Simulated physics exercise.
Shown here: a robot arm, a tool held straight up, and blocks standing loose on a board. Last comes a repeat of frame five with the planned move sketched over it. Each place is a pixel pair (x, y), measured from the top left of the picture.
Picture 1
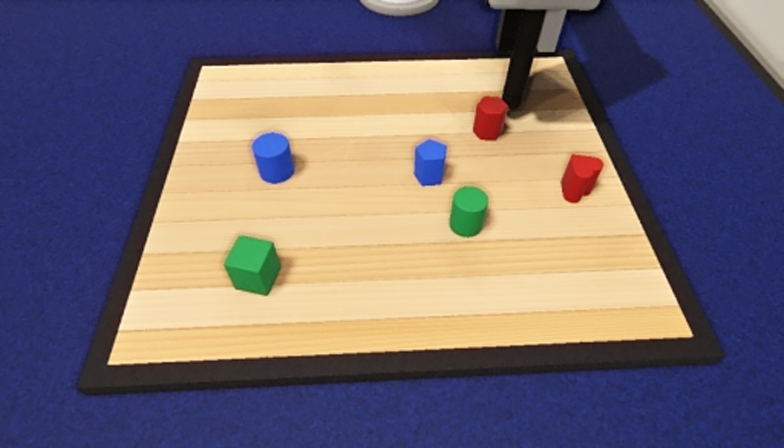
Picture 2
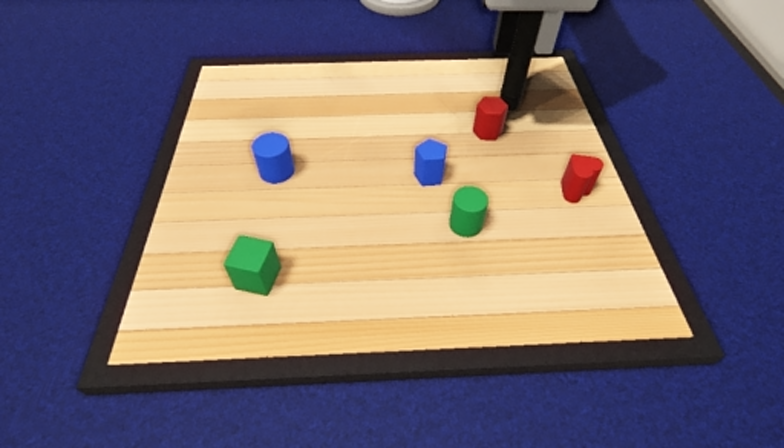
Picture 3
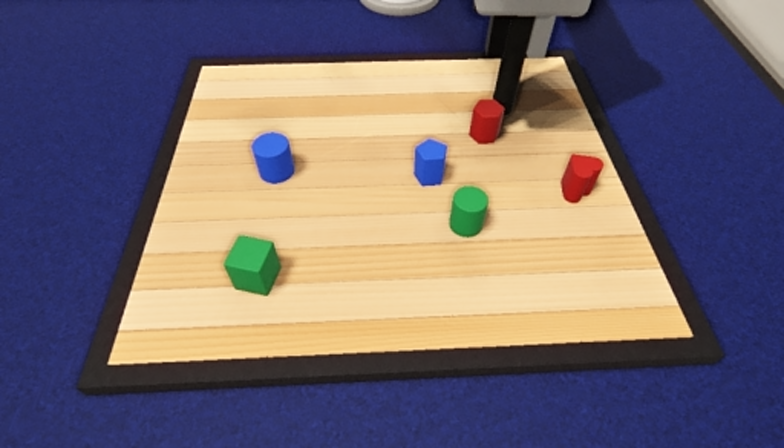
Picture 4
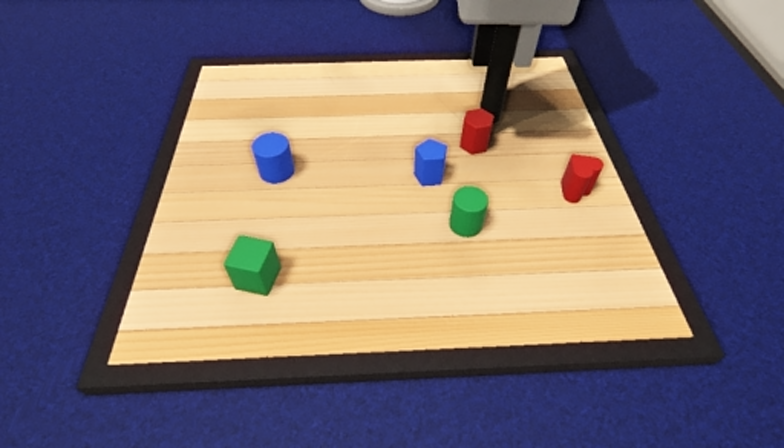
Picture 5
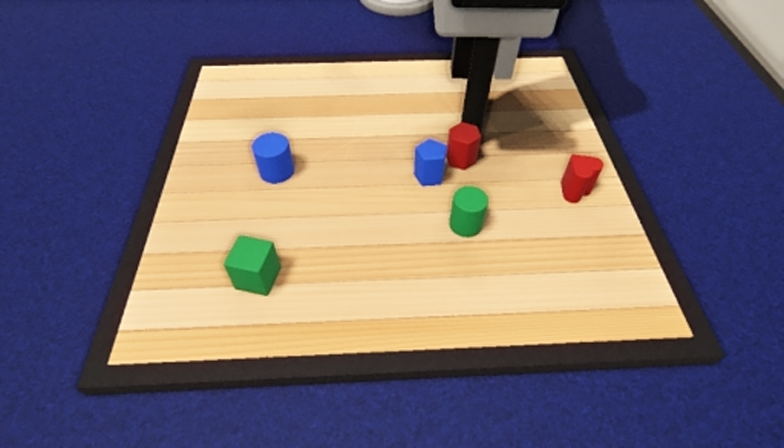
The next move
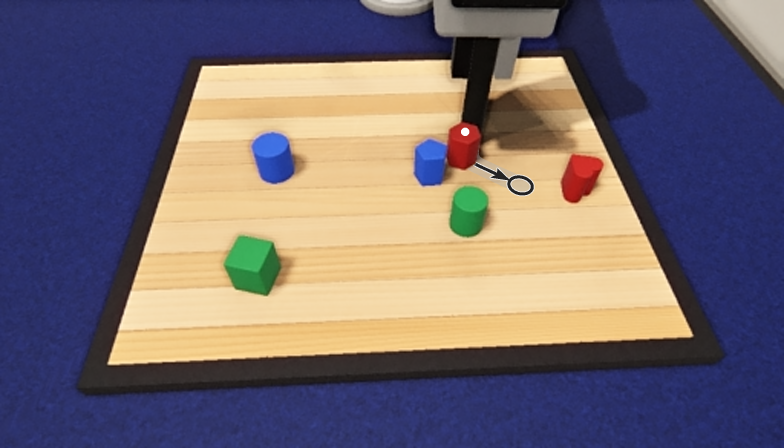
Robot arm pausing, then pushing a red hexagonal block a short way down and left across a wooden board, beside a blue block.
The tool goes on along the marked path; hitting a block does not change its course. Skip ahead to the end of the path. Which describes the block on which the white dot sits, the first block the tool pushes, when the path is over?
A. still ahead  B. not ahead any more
Answer: B.
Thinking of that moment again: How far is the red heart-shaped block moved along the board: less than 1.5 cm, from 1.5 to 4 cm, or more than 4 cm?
It gets moved under 1.5 cm.
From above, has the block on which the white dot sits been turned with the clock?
My answer is yes.
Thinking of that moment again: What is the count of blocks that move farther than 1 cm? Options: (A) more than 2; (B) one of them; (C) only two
The answer is B.
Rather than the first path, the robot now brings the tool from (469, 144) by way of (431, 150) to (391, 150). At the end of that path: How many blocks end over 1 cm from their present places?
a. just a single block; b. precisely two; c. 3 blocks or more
a (just a single block)
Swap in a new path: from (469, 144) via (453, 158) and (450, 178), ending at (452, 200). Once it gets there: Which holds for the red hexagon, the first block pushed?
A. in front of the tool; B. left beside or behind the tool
The correct letter is A.
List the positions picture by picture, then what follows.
The first picture shows tool's lower end at (511, 104); blue five-sided block at (432, 149); red hexagon at (493, 104); red heart-shaped block at (586, 164).
The second picture shows tool at (509, 105); blocks still.
The third picture shows tool at (501, 110); red hexagon at (489, 107).
The fourth picture shows tool at (489, 118); red hexagon at (479, 117).
The fifth picture shows tool at (471, 131); blue five-sided block at (432, 149); red hexagon at (465, 132); red heart-shaped block at (586, 164).
Drawn move, from (469, 144) by way of (472, 162) and (495, 174) to (521, 185); the dot is on the red hexagon.
On the path given first. Halfway along, tool at (487, 155); red hexagon at (462, 149), turned 30° clockwise.
At the end, tool at (525, 172); blue five-sided block still; red hexagon at (462, 149), turned 30° clockwise; red heart-shaped block still.
